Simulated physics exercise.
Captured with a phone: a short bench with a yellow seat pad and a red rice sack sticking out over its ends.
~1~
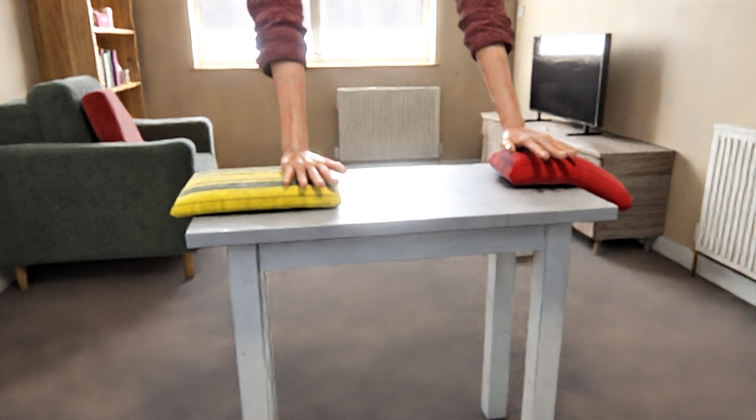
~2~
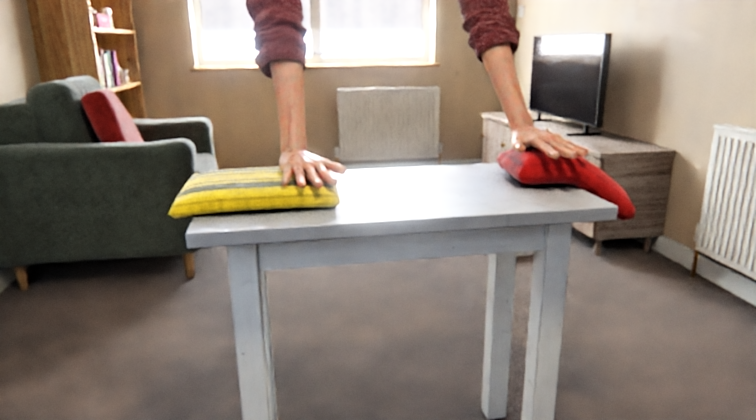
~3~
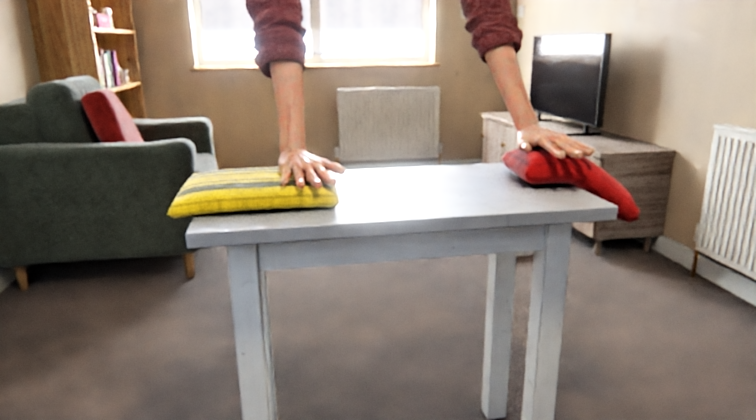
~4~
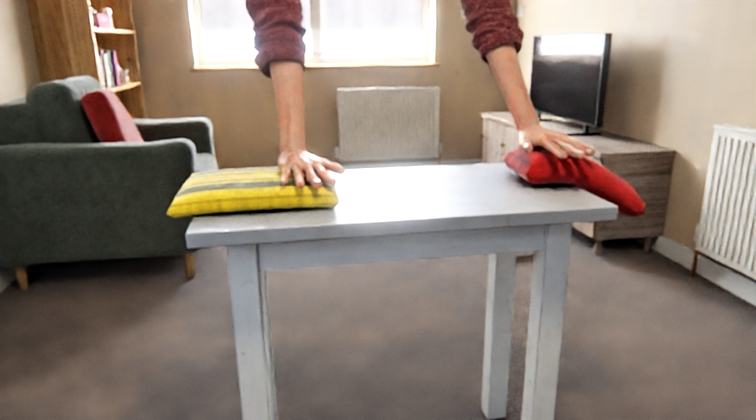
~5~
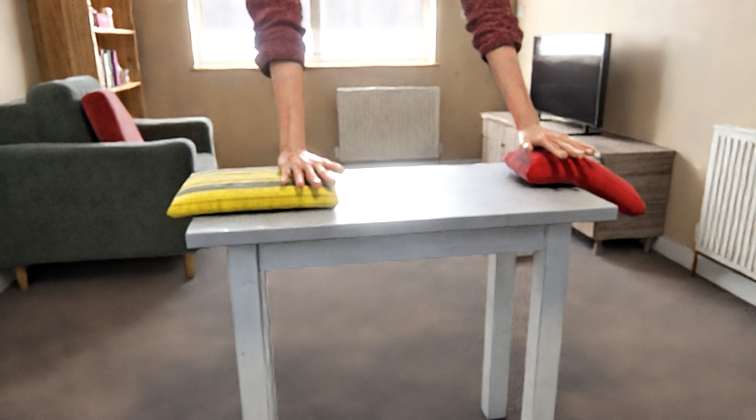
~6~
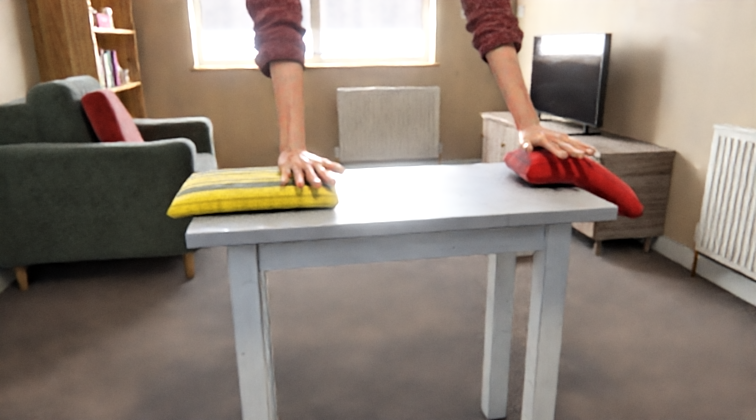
To begin with, two hands press on a yellow striped cushion and a red cushion-like bag at opposite ends of a pale table. The right hand slides the red one a little farther out past the right edge, its outer end drooping, while the yellow one barely shifts; then both hands stay nearly still.
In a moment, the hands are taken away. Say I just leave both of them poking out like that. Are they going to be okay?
Result: The yellow seat pad does not leave, the red rice sack does not stay.
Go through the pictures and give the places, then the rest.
The first frame shows seat pad tip (181, 201); rice sack tip (618, 200).
The second frame shows seat pad tip (180, 201); rice sack tip (620, 210).
The third frame shows seat pad tip (178, 202); rice sack tip (625, 211).
The fourth frame shows seat pad tip (178, 202); rice sack tip (630, 206).
The fifth frame shows seat pad tip (178, 202); rice sack tip (631, 205).
The sixth frame shows seat pad tip (178, 202), a small part past the edge; rice sack tip (628, 208), well over half past the edge.
Then, 0.34 s past the final frame, seat pad unmoved; rice sack falling near (589, 239).
Then, 0.62 s past the final frame, seat pad unmoved; rice sack on the floor near (599, 412).
When it is over, seat pad unmoved; rice sack on the floor near (635, 409). The yellow seat pad remains on top and the red rice sack goes down.
